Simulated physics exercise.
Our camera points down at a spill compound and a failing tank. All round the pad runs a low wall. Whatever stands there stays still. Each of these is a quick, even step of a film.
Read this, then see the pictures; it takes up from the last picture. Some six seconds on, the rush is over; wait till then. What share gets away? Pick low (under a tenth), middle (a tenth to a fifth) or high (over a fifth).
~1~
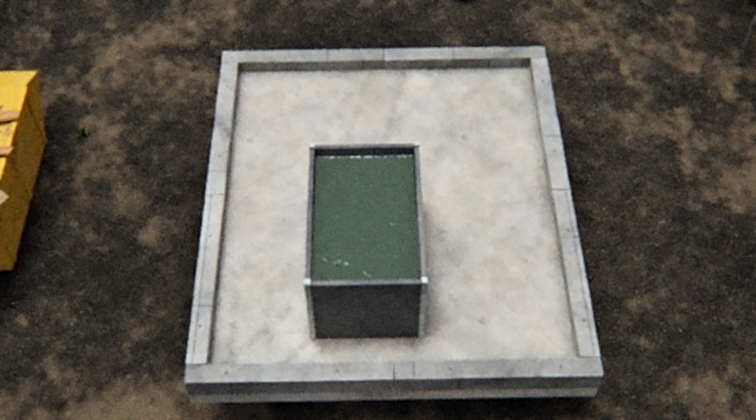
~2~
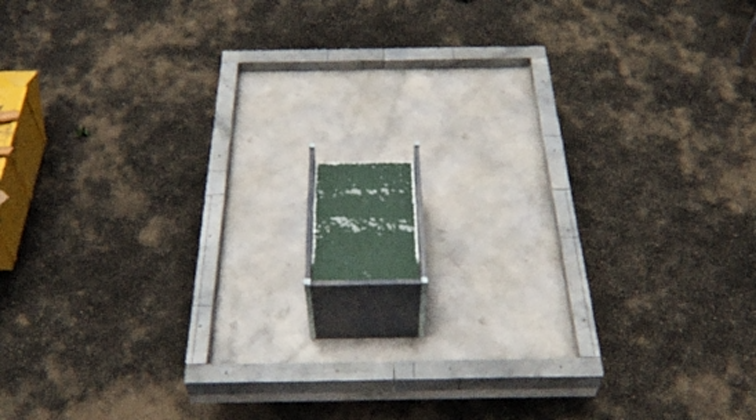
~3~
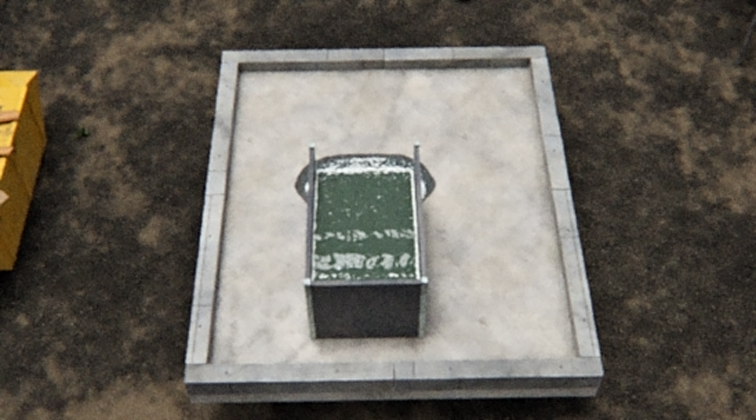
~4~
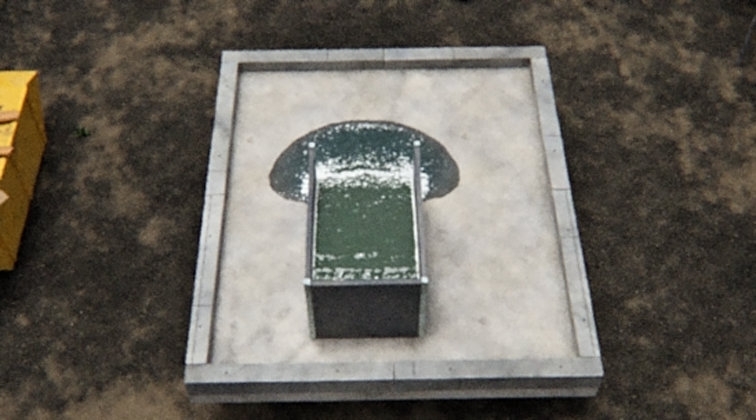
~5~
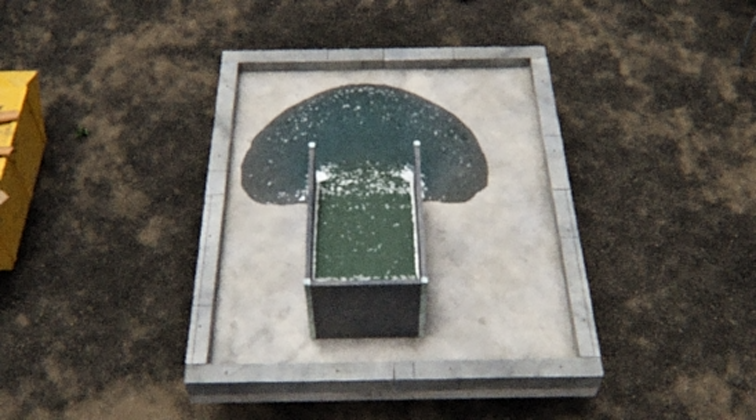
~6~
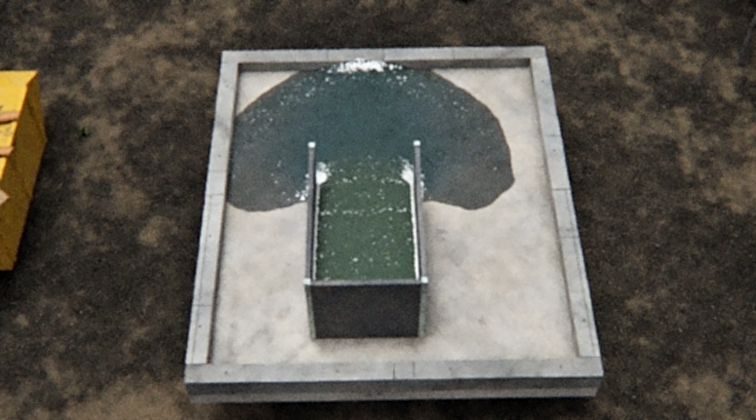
I would say high, over a fifth.
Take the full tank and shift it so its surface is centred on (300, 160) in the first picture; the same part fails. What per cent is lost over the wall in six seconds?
Roughly 44 %.
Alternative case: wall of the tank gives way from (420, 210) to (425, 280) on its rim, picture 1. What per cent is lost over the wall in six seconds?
Around 36 percent.
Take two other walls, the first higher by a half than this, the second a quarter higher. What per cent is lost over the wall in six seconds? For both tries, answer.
I'd put the first at around 14 percent and the second at around 22 percent.
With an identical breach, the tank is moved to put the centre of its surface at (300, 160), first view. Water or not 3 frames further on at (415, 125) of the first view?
Answer: Awash.
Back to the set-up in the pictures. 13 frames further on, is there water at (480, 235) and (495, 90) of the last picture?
The first point is spared, the second swamped.
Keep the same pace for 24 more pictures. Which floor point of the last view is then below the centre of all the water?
Roughly (379, 160).
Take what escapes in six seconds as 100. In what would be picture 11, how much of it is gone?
It should be close to 5 percent by then.
A moment on, water covers 50 % of the floor; the low wall has let 0 % over.
Next, water covers 50 % of the floor; the low wall has let 1 % over.
Then, water covers 50 % of the floor; the low wall has let 23 % over.
Later, water covers 70 % of the floor; the low wall has let 30 % over.
In the end, water covers 80 % of the floor; the low wall has let 30 % over.
